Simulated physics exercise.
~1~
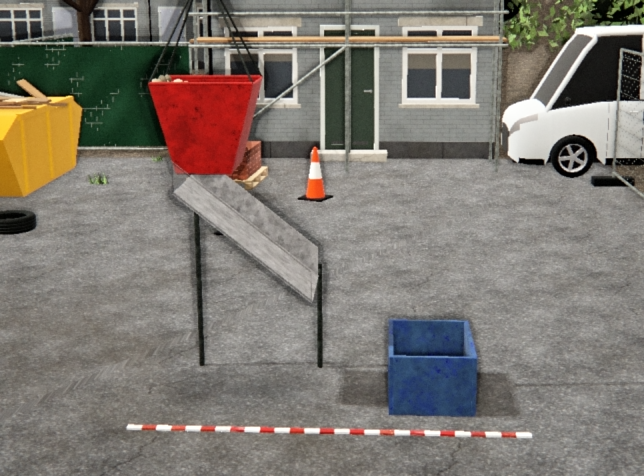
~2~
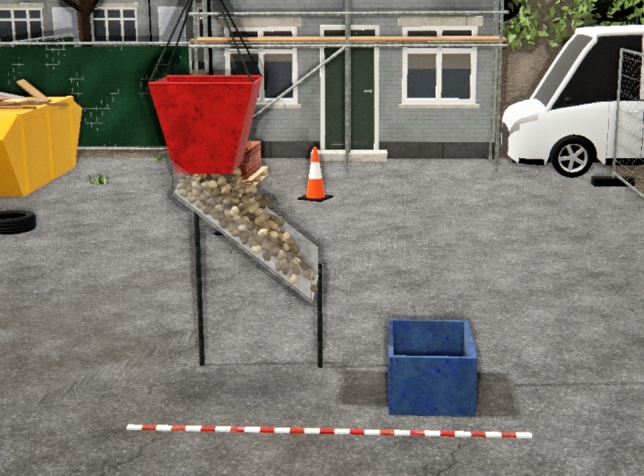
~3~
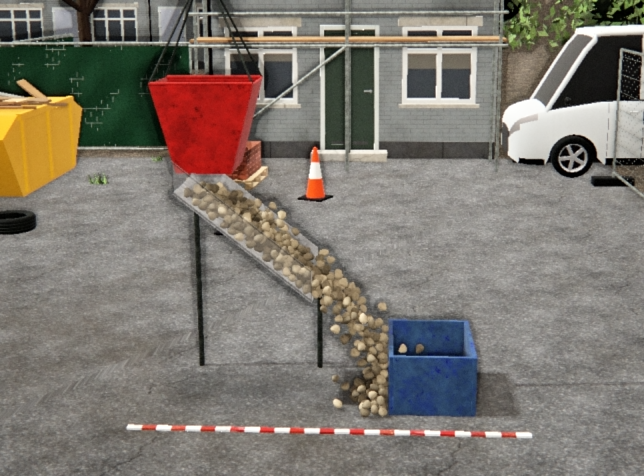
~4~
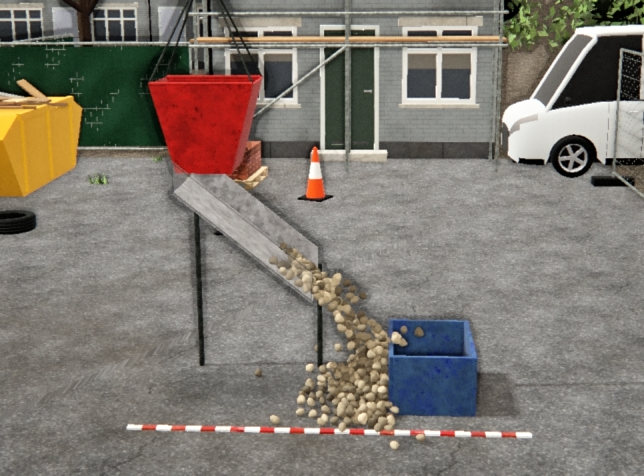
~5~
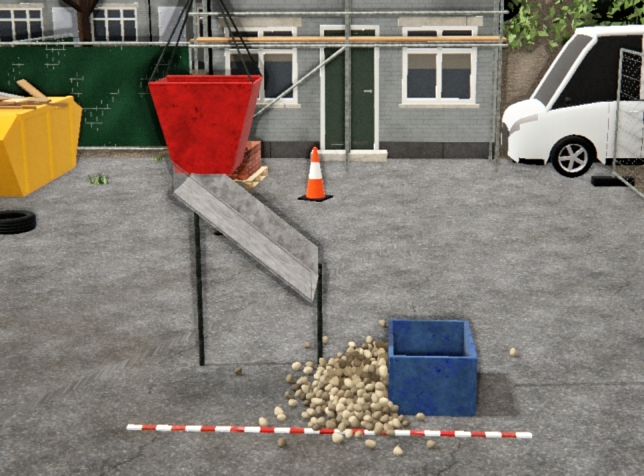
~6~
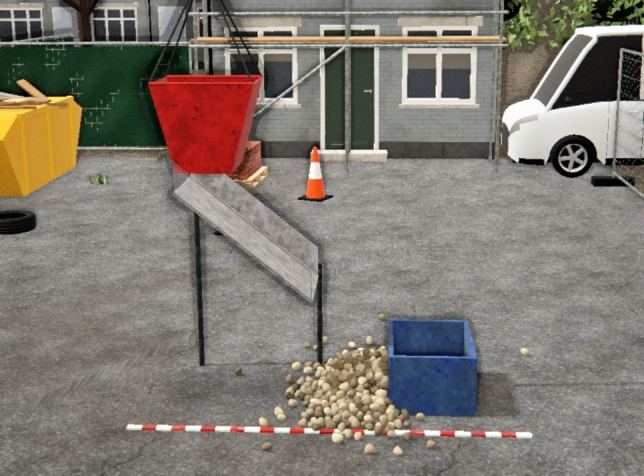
A red skip hangs still above the top of a sloping grey steel chute on thin legs, in a paved yard seen from the front and slightly above. An open blue bin stands below to the right, behind a red-and-white striped staff, with a house, an orange cone and a white vehicle beyond. Pale brown stones pour from the skip and slide down the chute to the right. They spill off its lower end, mostly dropping short of the bin. The chute empties, leaving a heap against the bin's left side and a few stones scattered around.
